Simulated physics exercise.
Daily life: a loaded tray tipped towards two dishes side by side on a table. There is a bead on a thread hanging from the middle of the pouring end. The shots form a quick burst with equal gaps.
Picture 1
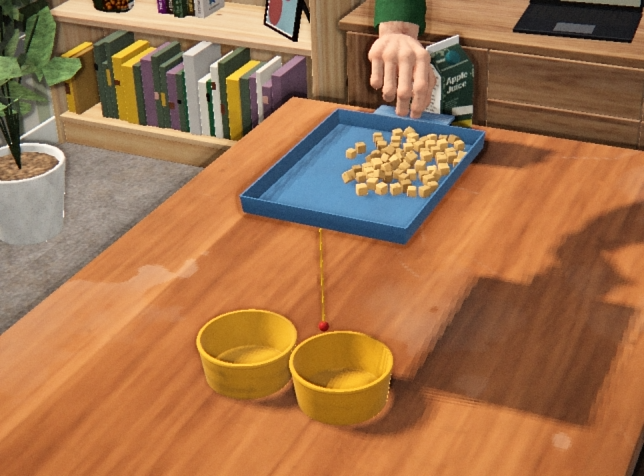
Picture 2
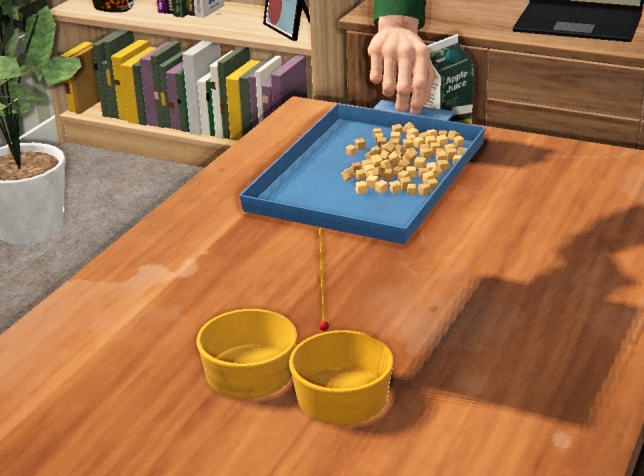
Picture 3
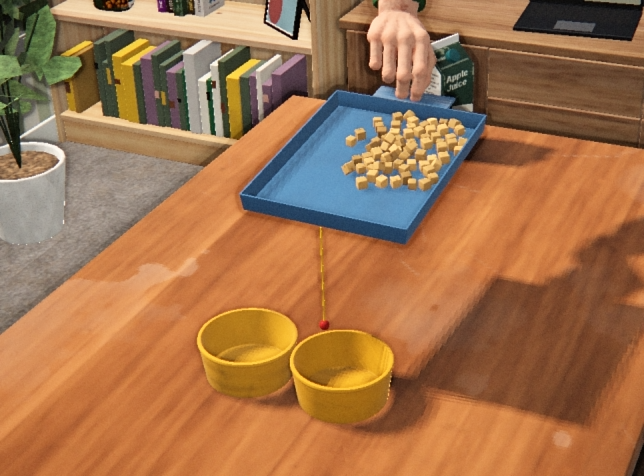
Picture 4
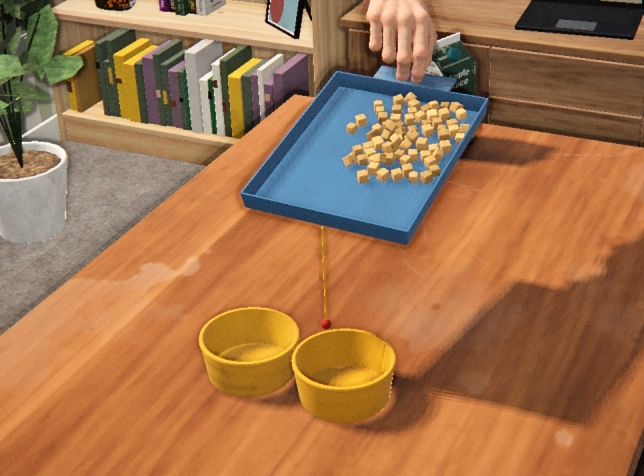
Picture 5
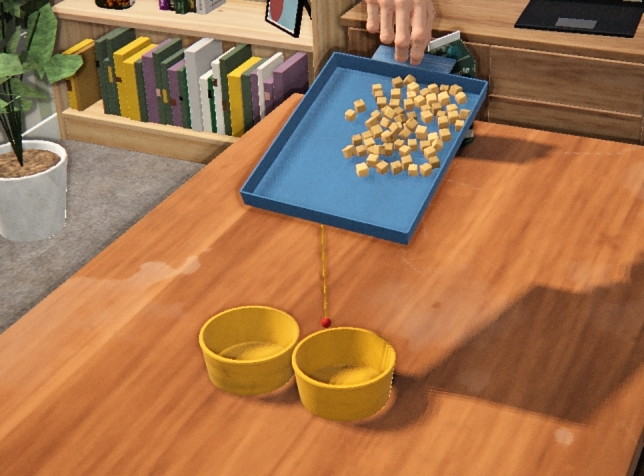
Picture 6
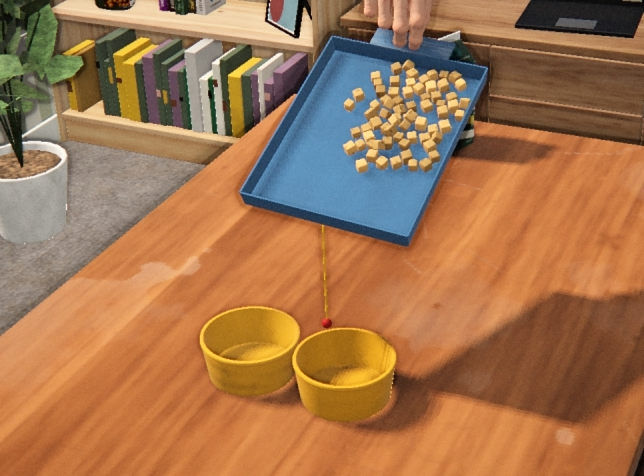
On a wooden table, a hand raises the back of a blue tray of cubes.
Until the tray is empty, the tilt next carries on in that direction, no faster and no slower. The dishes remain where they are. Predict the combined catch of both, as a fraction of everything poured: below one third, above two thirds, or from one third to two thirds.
The dishes reach a third but not beyond two thirds of the load.
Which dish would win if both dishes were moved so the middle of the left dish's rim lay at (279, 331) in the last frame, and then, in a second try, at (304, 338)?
The first setup gives the one at right, the second setup gives the one at right.
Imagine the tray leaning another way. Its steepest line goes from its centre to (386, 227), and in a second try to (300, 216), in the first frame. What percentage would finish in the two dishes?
First case around 20 per cent, second case 70 per cent.
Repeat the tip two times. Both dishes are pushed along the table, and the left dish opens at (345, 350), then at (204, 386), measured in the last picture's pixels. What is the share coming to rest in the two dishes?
About 70 and 10 per cent.
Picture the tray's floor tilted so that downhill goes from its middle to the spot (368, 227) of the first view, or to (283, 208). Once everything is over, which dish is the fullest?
Going by the two tries in order: The right-placed dish, then the left-placed dish.
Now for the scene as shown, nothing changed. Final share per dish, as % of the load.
Final split: Left dish some 0 per cent, right dish some 60 per cent.
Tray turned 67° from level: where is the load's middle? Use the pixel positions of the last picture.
Around (375, 202).
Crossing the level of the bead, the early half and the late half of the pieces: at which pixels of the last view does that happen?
I'd say around (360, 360) at first, then around (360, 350).
Shortly afterwards, tray tipped steeply; the whole lot on the tray.
Next, tray tipped past a quarter turn; near half on the tray; a little in the right dish; near a quarter outside both; a little in the air.
Some moments later, tray tipped past a quarter turn; near half in the right dish; near half outside both.
In the end, tray tipped past a quarter turn; near half in the right dish; none at all in the left dish; near half outside both.
